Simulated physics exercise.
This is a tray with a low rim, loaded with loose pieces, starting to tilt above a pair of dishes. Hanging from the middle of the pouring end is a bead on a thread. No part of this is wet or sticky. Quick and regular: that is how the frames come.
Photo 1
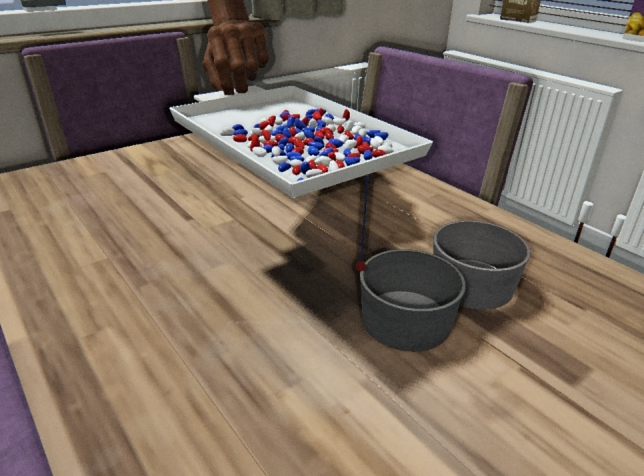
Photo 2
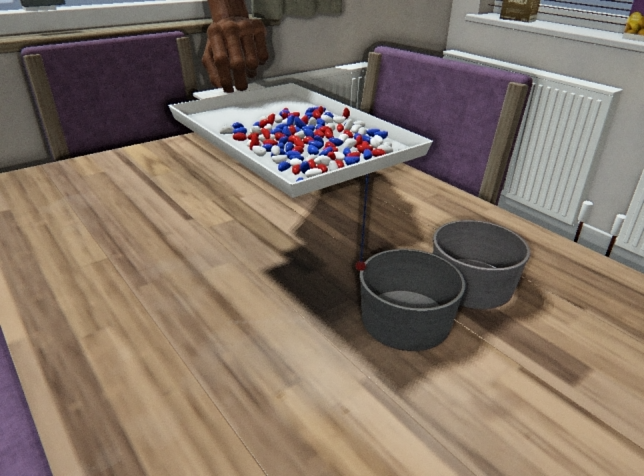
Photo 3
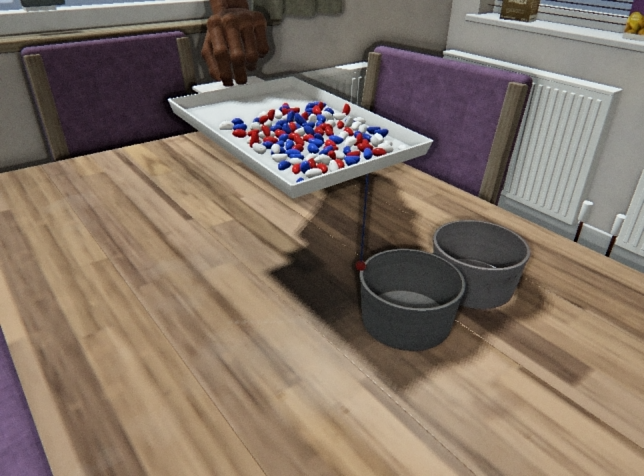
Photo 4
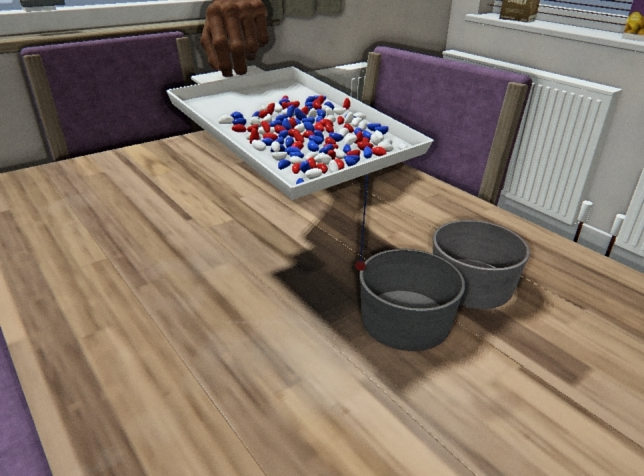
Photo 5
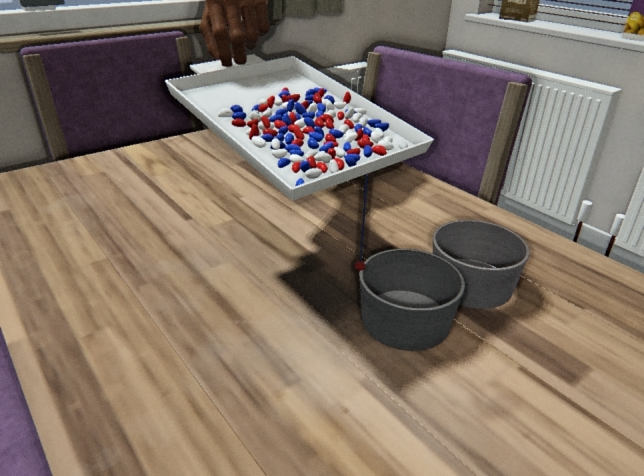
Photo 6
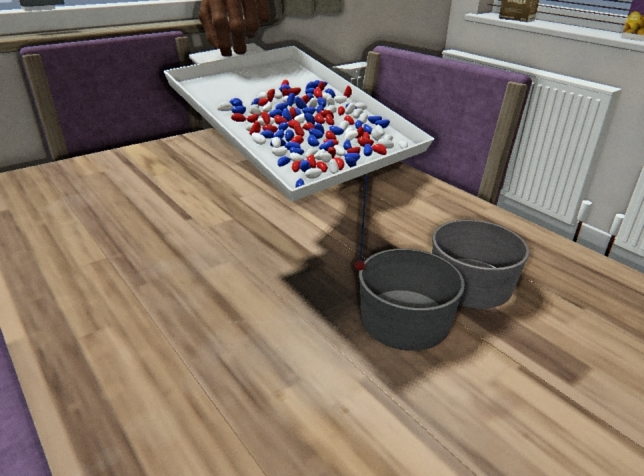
A dark hand slowly tilts a white tray of colourful jelly beans above two grey dishes.
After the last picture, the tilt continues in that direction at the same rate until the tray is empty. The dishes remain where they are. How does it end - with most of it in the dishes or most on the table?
Mostly wasted.
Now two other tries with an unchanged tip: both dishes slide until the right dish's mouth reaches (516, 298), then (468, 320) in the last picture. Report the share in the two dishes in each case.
10 and 20 %.
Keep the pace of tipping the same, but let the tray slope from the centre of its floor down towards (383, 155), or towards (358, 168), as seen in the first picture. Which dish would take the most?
Tilt 1: Left-side dish. Tilt 2: Left-side dish.
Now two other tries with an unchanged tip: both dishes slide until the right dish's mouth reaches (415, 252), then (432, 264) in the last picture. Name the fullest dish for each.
Well, the first go goes to the leftmost dish, and the second to the leftmost dish.
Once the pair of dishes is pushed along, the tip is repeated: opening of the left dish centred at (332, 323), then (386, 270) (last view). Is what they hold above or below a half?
In the first position a majority, in the second a minority.
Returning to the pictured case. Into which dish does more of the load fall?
The one at left ends up fuller.
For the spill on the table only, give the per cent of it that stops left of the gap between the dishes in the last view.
My estimate is some 90 per cent.
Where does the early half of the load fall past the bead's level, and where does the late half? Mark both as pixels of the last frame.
The opening part goes through (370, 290); what follows goes through (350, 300).
Just after the last frame, tray tipped steeply; every one on the tray.
A moment on, tray tipped right over; every one on the tray.
Further on, tray tipped past a quarter turn; roughly a quarter in the left dish; the larger part outside both.
When it is over, tray tipped past a quarter turn; roughly a quarter in the left dish; not one in the right dish; the larger part outside both.
